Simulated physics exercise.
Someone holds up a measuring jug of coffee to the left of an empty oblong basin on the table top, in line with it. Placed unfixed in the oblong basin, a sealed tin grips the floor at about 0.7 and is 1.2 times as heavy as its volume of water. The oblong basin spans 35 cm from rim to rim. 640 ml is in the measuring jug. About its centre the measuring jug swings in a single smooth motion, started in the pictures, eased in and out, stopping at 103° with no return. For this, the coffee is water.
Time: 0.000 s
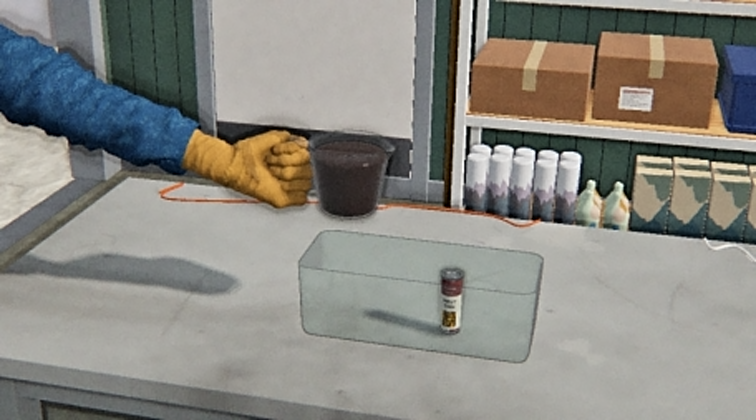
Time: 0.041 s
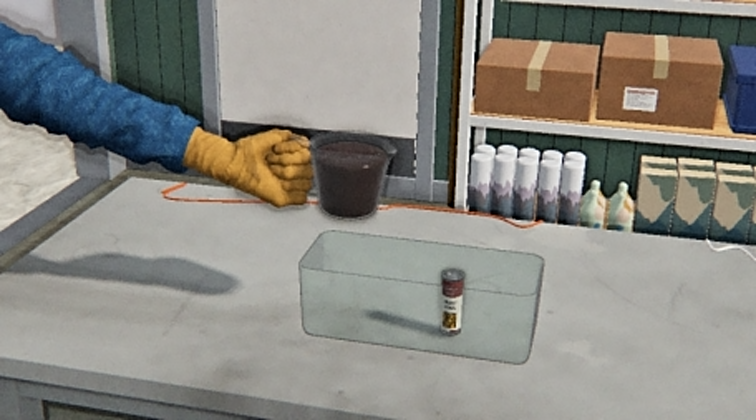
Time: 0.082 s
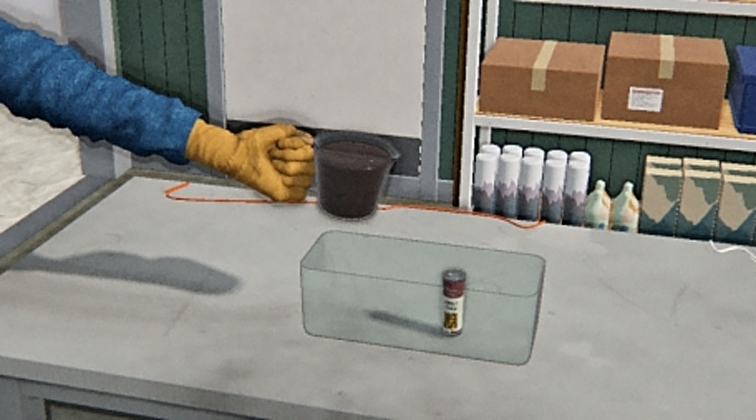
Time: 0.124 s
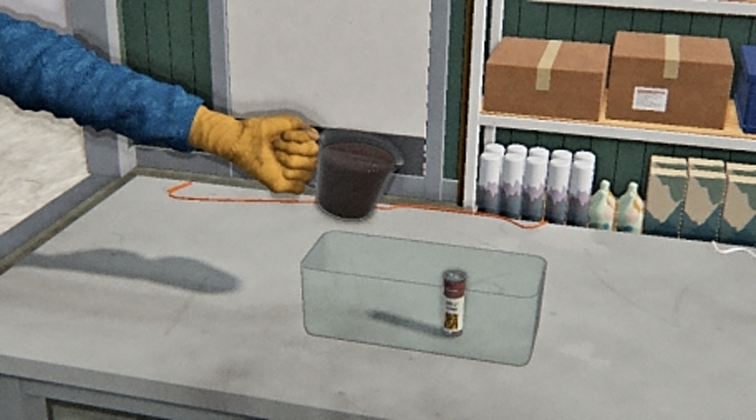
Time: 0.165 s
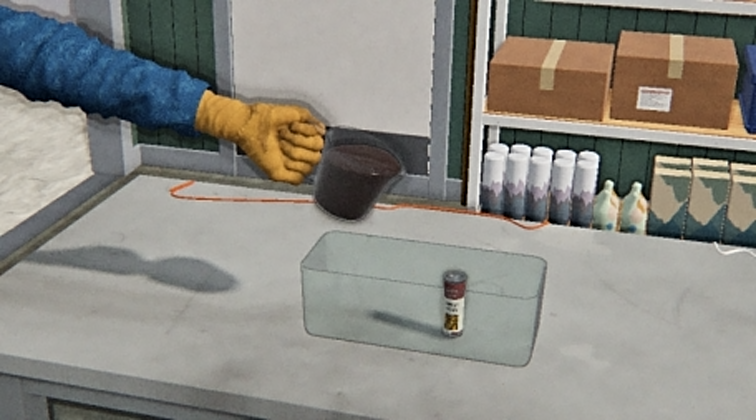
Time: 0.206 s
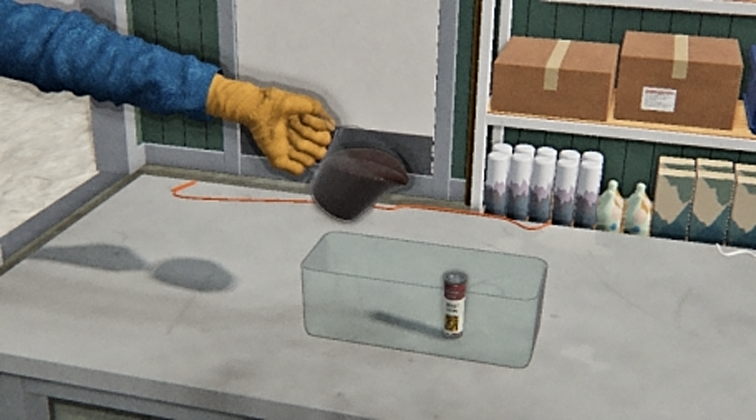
A gloved hand smoothly tilts a jug of dark liquid rightward above a clear basin.
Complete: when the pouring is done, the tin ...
... has gone over.
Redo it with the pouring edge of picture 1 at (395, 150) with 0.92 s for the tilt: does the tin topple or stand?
After that, the tin overturns.
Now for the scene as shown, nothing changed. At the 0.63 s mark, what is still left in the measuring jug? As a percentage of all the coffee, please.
Some 7 per cent.
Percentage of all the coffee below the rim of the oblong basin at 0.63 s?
Some 84 percent of the total.
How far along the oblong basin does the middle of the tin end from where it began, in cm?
Around 7.5 cm.
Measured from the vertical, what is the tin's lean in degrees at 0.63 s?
30°.
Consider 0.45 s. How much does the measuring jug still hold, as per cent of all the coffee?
I'd put it near 40 percent.
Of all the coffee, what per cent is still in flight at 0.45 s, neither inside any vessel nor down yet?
Close to 28 in a hundred.
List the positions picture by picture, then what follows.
Tilt 0°; pouring edge (395, 149); surface from (315, 149) to (387, 155); the oblong basin's rim runs from (310, 248) to (540, 276); the tin's top is at (452, 277), in the first frame.
Tilt 2°; pouring edge (397, 151); surface from (316, 149) to (388, 157), in the second frame.
Tilt 6°; pouring edge (400, 155); surface from (320, 148) to (391, 160), in the third frame.
Tilt 14°; pouring edge (404, 163); surface from (323, 148) to (395, 163), in the fourth frame.
Tilt 24°; pouring edge (407, 173); surface from (325, 151) to (401, 167), in the fifth frame.
Tilt 35°; pouring edge (408, 184); surface from (322, 162) to (405, 176); 1 per cent is over the edge, in the sixth frame.
Then, 0.45 s in, the tilt is 98° and 40 per cent is still to pour; the tin stands where it began.
Then, 0.63 s in, the tilt is 103° and 7 per cent is still to pour; the tin leans 28°.
Then, 0.82 s in, the tilt is 103° and 0 per cent is still to pour; the tin lies on its side.
Then, 1.02 s in, the tilt is 103° and 0 per cent is still to pour; the tin lies on its side.
Finally, the tin lies on its side.
